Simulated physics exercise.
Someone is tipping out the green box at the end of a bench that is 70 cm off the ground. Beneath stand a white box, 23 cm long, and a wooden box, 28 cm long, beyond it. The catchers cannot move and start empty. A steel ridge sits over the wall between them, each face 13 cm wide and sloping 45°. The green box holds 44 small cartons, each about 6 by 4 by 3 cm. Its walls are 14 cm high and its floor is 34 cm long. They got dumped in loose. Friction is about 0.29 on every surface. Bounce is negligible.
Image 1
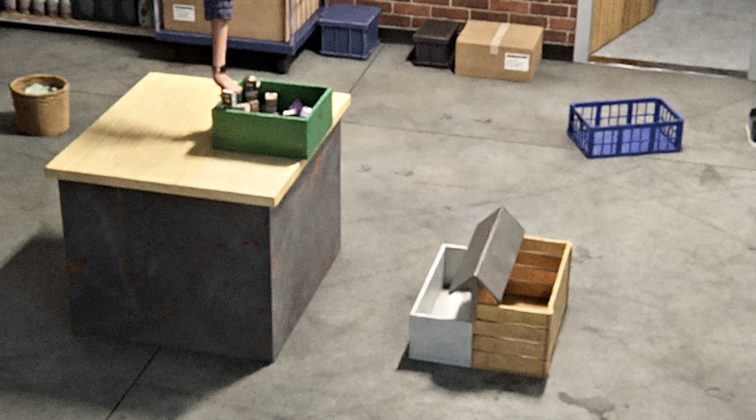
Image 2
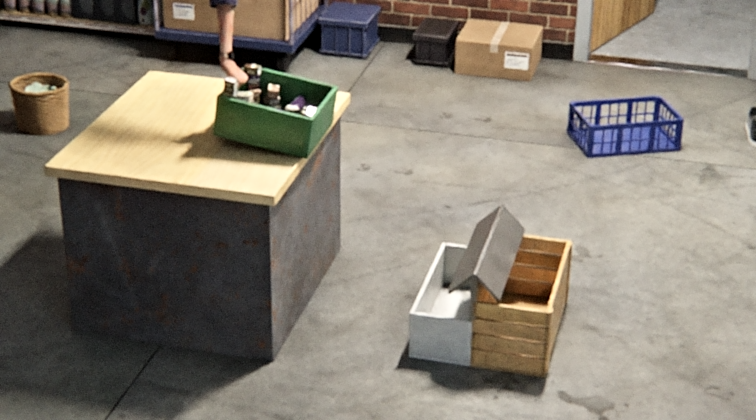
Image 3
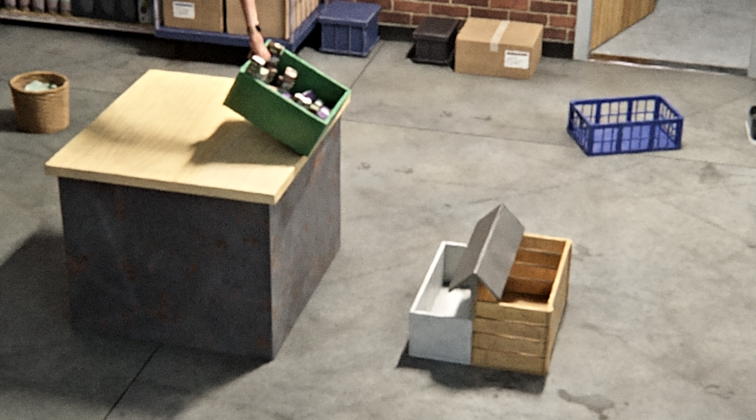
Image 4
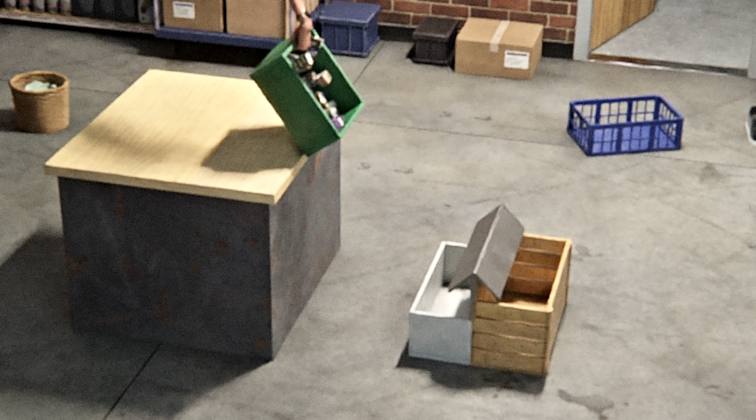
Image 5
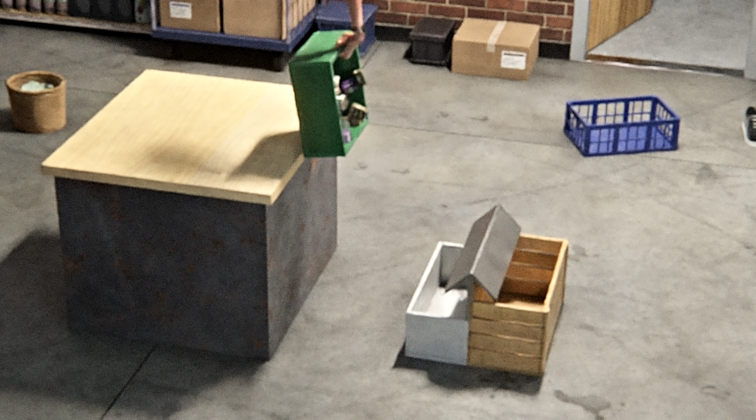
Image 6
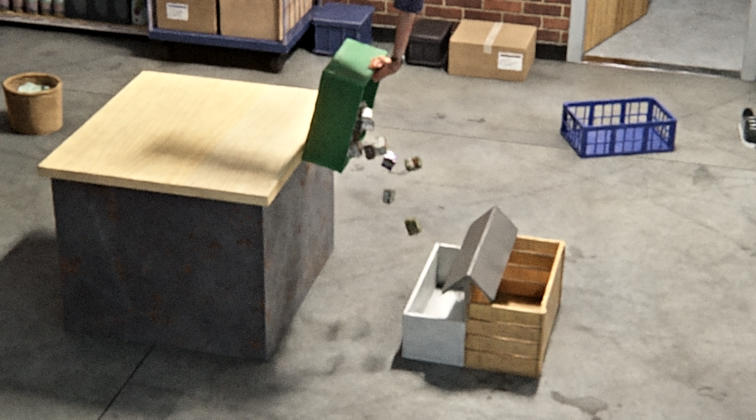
In a warehouse-like room with a concrete floor and a brick wall, seen from above, a pale-topped bench stands at left with a green box of small cartons on it. On the floor to its right sit a white box and a wooden box under a grey ridge, with a blue crate beyond. A hand tilts the green box rightward past upright at the bench's end, and several cartons tumble out, while the view shifts very slightly.
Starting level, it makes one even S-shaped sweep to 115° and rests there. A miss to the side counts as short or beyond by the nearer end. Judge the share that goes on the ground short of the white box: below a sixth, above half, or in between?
Look for a majority of the load on the ground short of the white box.
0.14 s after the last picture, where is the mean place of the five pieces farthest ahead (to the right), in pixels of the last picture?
Their centre is around (439, 289).
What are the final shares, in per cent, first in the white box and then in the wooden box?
Approx. 25 % / 0 %.
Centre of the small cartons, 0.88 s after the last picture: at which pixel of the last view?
Around (404, 308).
Then, 0.14 s after the last picture, tilt 114°; 28 still in the green box, 3 in the white box and 13 in the air.
Then, 0.32 s after the last picture, tilt 115°; 15 still in the green box, 8 in the white box, 4 on the ground short of the white box and 17 in the air.
Then, 0.56 s after the last picture, tilt 115°; 2 still in the green box, 11 in the white box, 17 on the ground short of the white box and 14 in the air.
When it is over (0.88 s after the last picture), 11 in the white box and 33 on the ground short of the white box. Asked share, 33 of 44, 75 per cent.
